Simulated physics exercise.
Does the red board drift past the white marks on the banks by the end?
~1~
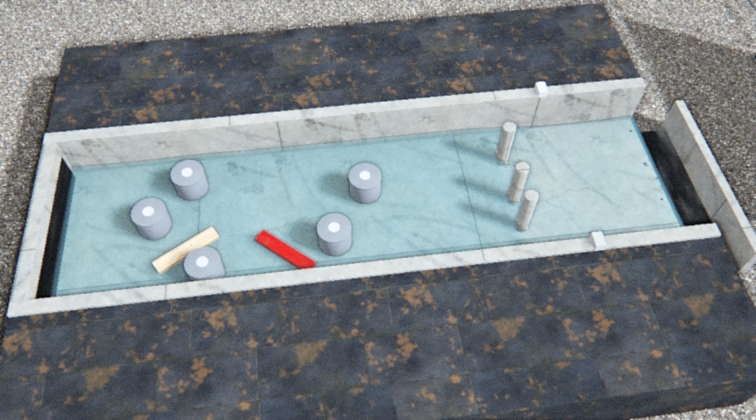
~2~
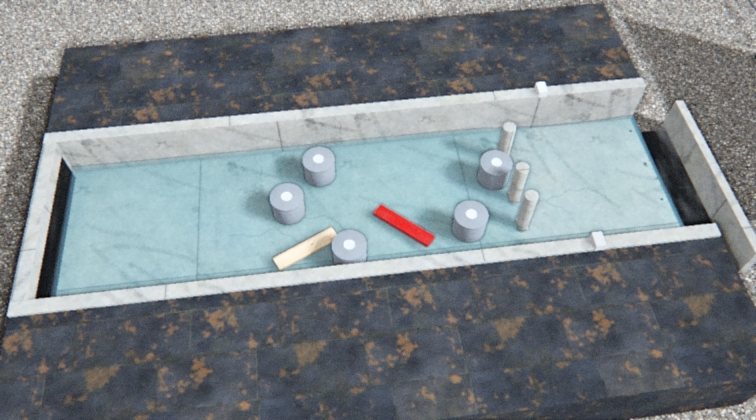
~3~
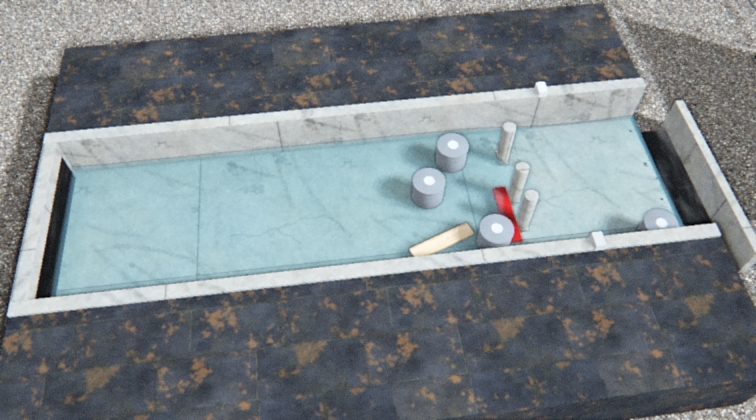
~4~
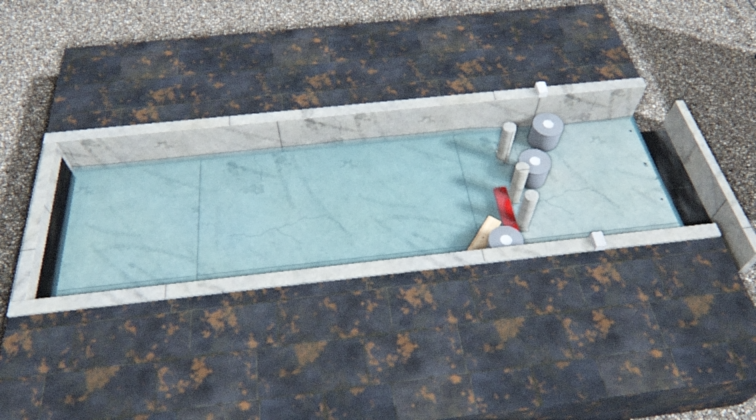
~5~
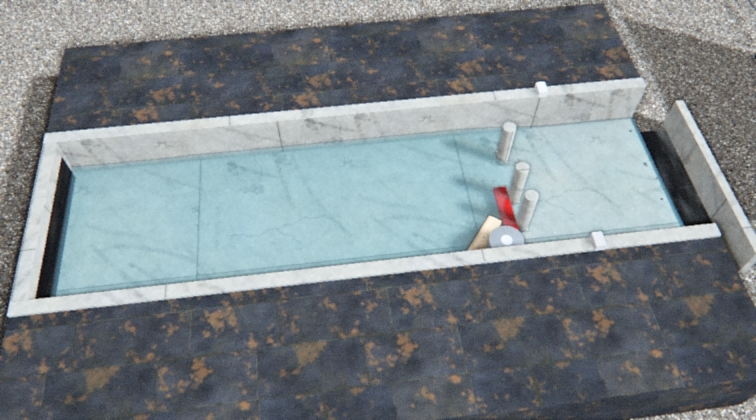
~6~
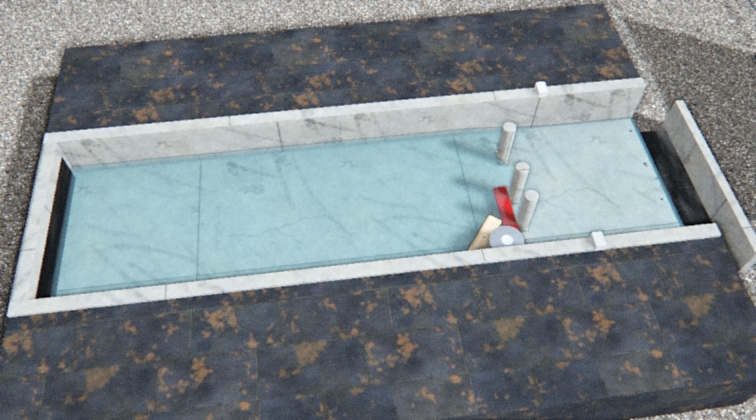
No, the red board does not get past the white marks. It stays held at the lower posts, with the pale board and one grey tub bunched beside it.
